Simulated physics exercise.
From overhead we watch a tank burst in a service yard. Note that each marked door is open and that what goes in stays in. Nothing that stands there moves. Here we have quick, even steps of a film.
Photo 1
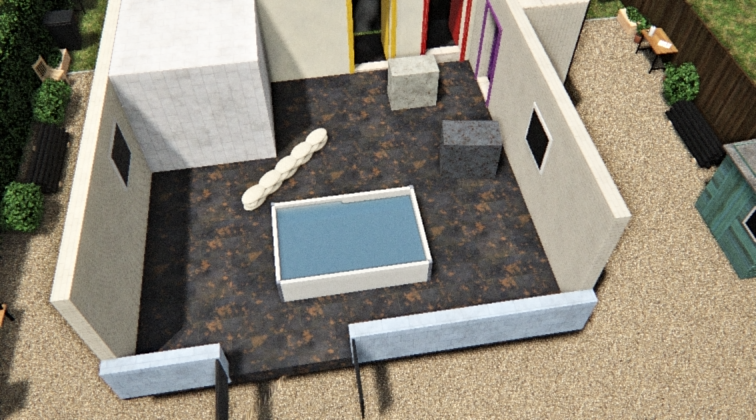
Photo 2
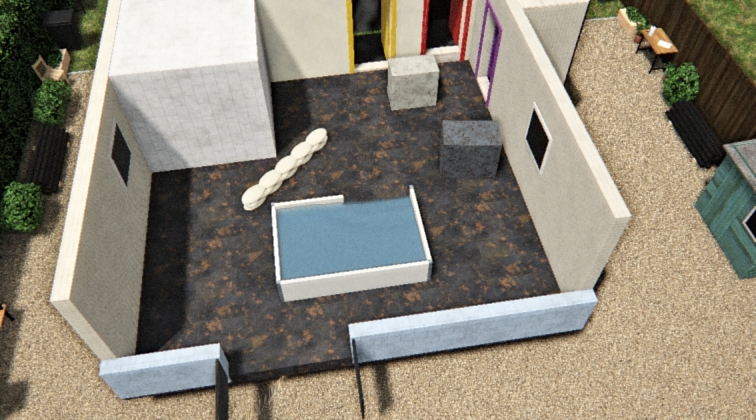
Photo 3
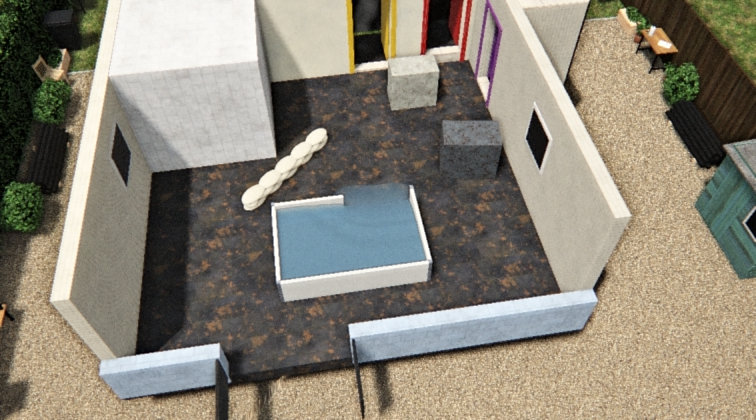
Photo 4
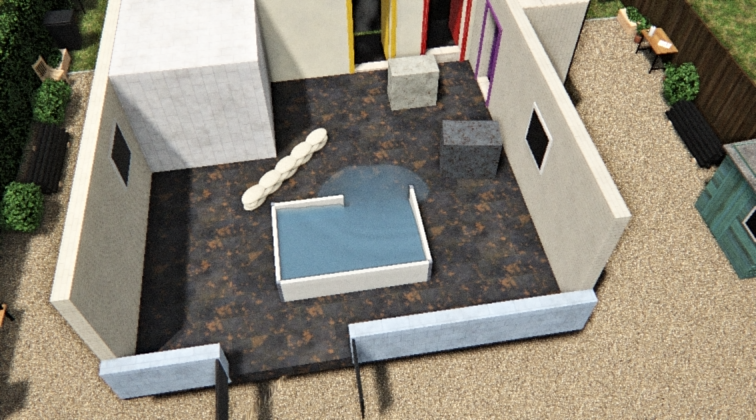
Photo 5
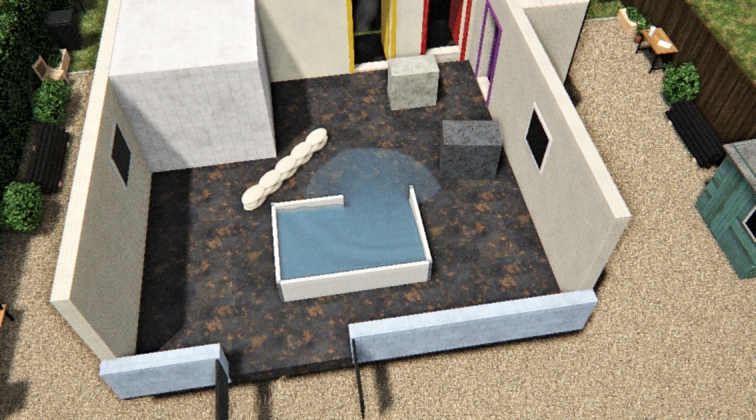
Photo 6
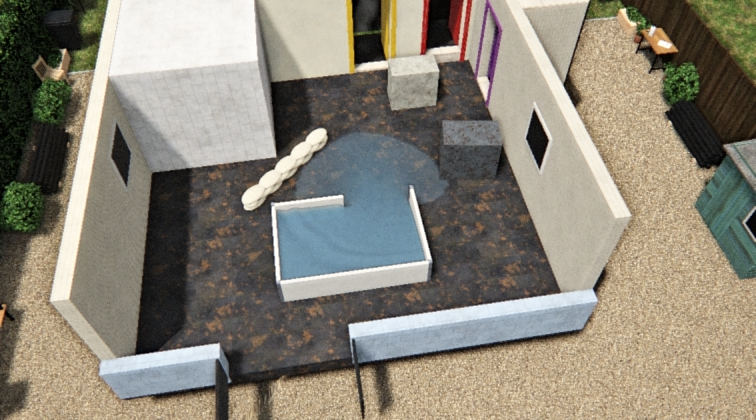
In the video, seen from overhead, a white-walled tank of blue water sits still in a dark-floored yard, then part of its far side opens and water pours out, spreading in a rounded sheet toward the grey blocks.
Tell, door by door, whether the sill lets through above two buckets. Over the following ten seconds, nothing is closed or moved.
Door by door: The yellow door does; the red door does not; the purple door does.
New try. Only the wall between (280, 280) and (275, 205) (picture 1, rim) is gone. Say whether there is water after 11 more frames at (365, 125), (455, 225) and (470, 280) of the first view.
The three spots, in order, are spared, spared and spared.
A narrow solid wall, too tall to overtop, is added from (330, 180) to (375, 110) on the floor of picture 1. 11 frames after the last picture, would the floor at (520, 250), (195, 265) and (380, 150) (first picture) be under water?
Taking the points in order - unwetted, unwetted, wetted.
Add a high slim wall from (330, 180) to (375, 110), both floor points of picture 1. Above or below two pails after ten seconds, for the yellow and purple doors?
Result - yellow door overshoots, purple door overshoots.
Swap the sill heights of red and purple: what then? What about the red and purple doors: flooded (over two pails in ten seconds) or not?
One by one: The red door exceeds the limit; the purple door stays within the limit.
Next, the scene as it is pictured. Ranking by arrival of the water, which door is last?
The red-painted one.
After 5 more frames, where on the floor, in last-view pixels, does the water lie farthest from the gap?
I'd go with roughly (339, 79).
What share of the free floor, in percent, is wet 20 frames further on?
Estimate: Near 40 %.
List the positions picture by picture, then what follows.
In the first frame, the tank at (349, 235) is whole and still.
In the second frame, water pours out on the tank's far side and has run to a hidden place.
In the third frame, the front is at a hidden place, out from the gap on the tank's far side.
In the fourth frame, water pours out on the tank's far side and has run to (347, 170).
In the fifth frame, the front is at (352, 151), out from the gap on the tank's far side.
In the sixth frame, the front is at (352, 135), out from the gap on the tank's far side.
A moment on, water covers 25 % of the floor; the yellow door not reached, the red door not reached, the purple door not reached.
Next, water covers 30 % of the floor; the yellow door over two buckets in, the red door not reached, the purple door not reached.
Then, water covers 40 % of the floor; the yellow door far over two buckets in, the red door wet at the sill, nothing in, the purple door over two buckets in.
Later, water covers 55 % of the floor; the yellow door far over two buckets in, the red door wet at the sill, nothing in, the purple door over two buckets in.
In the end, water covers 70 % of the floor; the yellow door far over two buckets in, the red door wet at the sill, nothing in, the purple door over two buckets in.
